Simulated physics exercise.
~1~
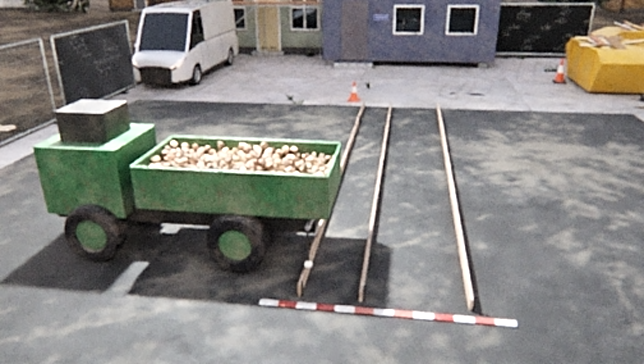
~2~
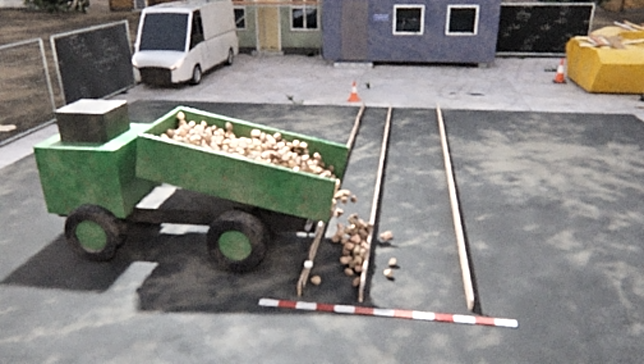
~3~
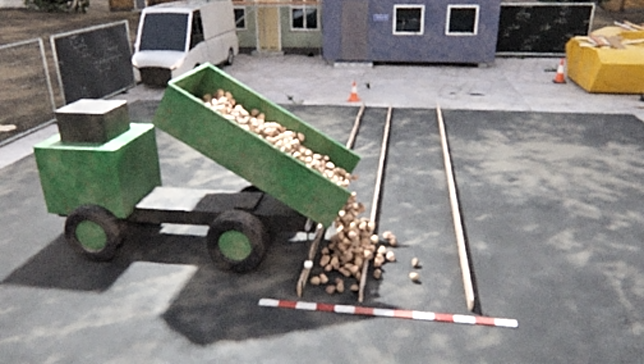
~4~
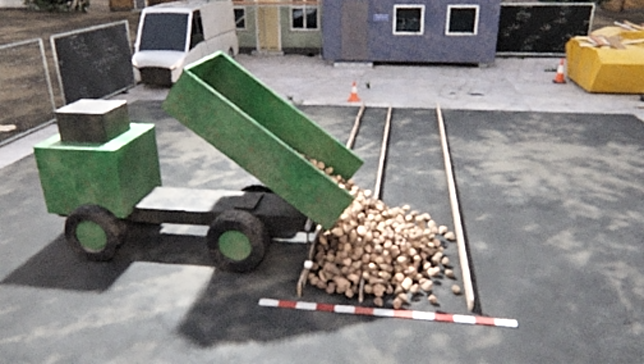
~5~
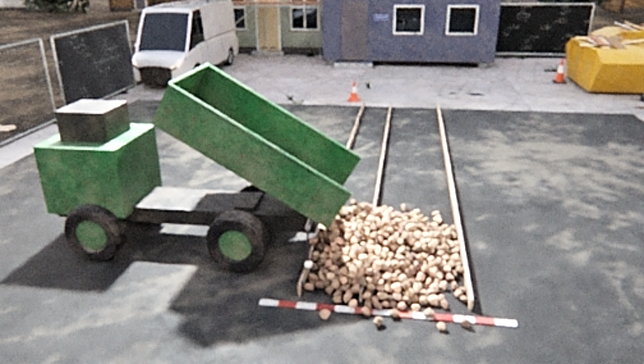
In a paved yard with a parked white van behind, a green toy-like truck tipped its loaded bed up, and pale round stones slid out to the right between boards on the ground, until the bed was empty and they lay heaped against the farthest board.
